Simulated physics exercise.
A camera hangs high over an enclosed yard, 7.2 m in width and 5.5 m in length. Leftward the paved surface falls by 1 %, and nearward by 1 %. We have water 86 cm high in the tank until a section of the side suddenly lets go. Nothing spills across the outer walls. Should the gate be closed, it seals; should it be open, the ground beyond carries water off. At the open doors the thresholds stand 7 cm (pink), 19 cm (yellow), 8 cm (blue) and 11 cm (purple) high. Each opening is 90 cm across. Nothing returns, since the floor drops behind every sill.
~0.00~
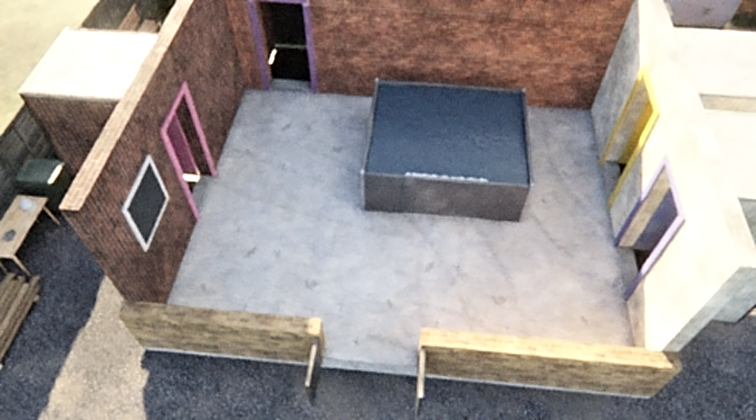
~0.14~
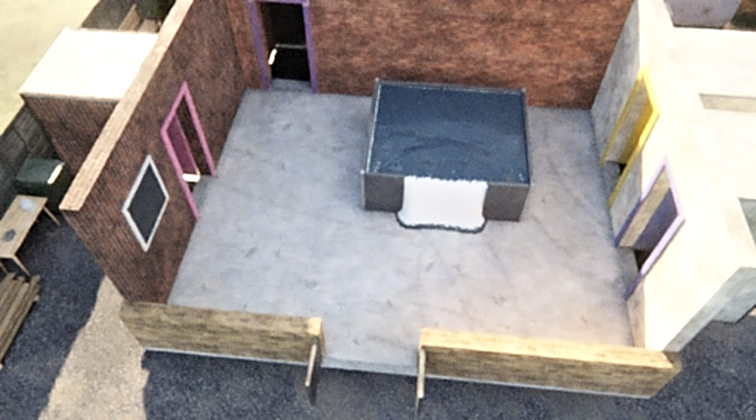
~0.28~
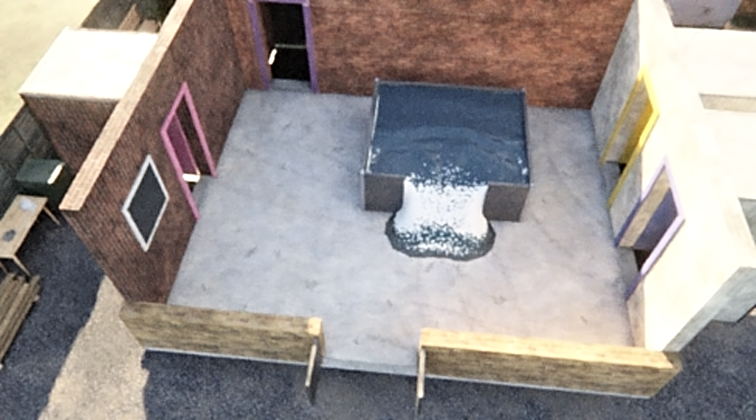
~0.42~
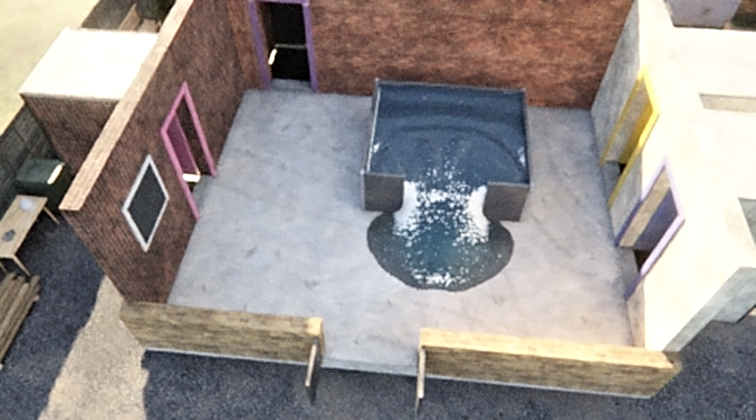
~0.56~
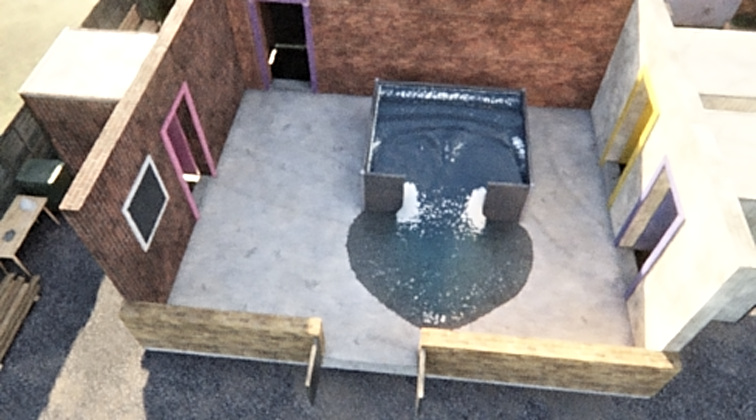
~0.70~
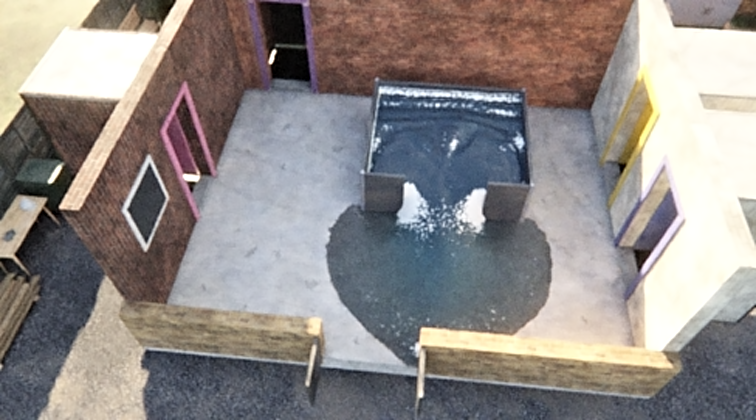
At the start, a dark, square tank stands whole and still on the grey floor of a walled yard. Then water pours out through a gap in its near side, white and foaming, and spreads across the paving in a widening dark pool that reaches the low front wall near its opening.
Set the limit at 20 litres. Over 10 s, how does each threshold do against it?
At the end, at the pink door I expect the water to hold within the limit; at the yellow door I expect the water to hold within the limit; at the blue door I expect the water to rise above the limit; at the purple door I expect the water to hold within the limit.
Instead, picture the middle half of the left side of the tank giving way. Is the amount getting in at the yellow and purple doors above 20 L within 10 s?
Lab note: Vs limit, yellow door inside limit; purple door limit exceeded.
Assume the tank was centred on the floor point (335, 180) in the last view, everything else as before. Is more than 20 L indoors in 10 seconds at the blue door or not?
Then the blue door stays within it.
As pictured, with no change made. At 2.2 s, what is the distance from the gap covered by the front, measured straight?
Some 5.0 m out.
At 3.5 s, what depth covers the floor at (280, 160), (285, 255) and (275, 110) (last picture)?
0, 1 and 0 cm, respectively.
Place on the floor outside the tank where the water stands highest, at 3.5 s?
Around (615, 368).
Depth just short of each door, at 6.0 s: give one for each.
Depths in centimetres - pink: 5, yellow: 6, blue: 12, purple: 6.
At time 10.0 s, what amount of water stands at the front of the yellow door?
It's about 12.5 cm.
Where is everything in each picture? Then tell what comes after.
The first picture shows the tank at (448, 132) is whole and still, 86 cm deep.
In the second picture, water pours out at (443, 203) and has run 0.7 m, to (401, 219); typically 8 cm deep outside, 86 cm at the tank's back.
In the third picture, water pours out at (443, 204) and has run 1.0 m, to (402, 248); typically 14 cm deep outside, 86 cm at the tank's back.
In the fourth picture, the front is at (414, 283), 1.5 m from the gap at (443, 204); 2.6 m2 of floor is under water; 85 cm left at the back of the tank.
In the fifth picture, the front is at (427, 325), 2.2 m from the gap at (443, 204); 4.7 m2 of floor is under water; 77 cm left at the back of the tank.
In the sixth picture, water pours out at (443, 204) and has run 2.8 m, to a hidden place; typically 6 cm deep outside, 73 cm at the tank's back.
After 1.4 s water covers 35 % of the floor and is deepest (50 cm) near (441, 353); pink door not reached, yellow door not reached, blue door not reached, purple door not reached.
After 2.2 s water covers 35 % of the floor and is deepest (55 cm) near (628, 370); pink door not reached, yellow door not reached, blue door 9 cm at the sill, 0 L in, purple door not reached.
After 3.5 s water covers 60 % of the floor and is deepest (34 cm) near (615, 368); pink door 4 cm at the sill, 0 L in, yellow door 5 cm at the sill, 0 L in, blue door 15 cm at the sill, 12 L in, purple door not reached.
After 6.0 s water covers 90 % of the floor and is deepest (20 cm) near (454, 354); pink door 5 cm at the sill, 0 L in, yellow door 6 cm at the sill, 0 L in, blue door 12 cm at the sill, 45 L in, purple door 6 cm at the sill, 0 L in.
After 10.0 s water covers 95 % of the floor and is deepest (15 cm) near (529, 215); pink door 8 cm at the sill, 1 L in, yellow door 12 cm at the sill, 0 L in, blue door 9 cm at the sill, 55 L in, purple door 9 cm at the sill, 3 L in.
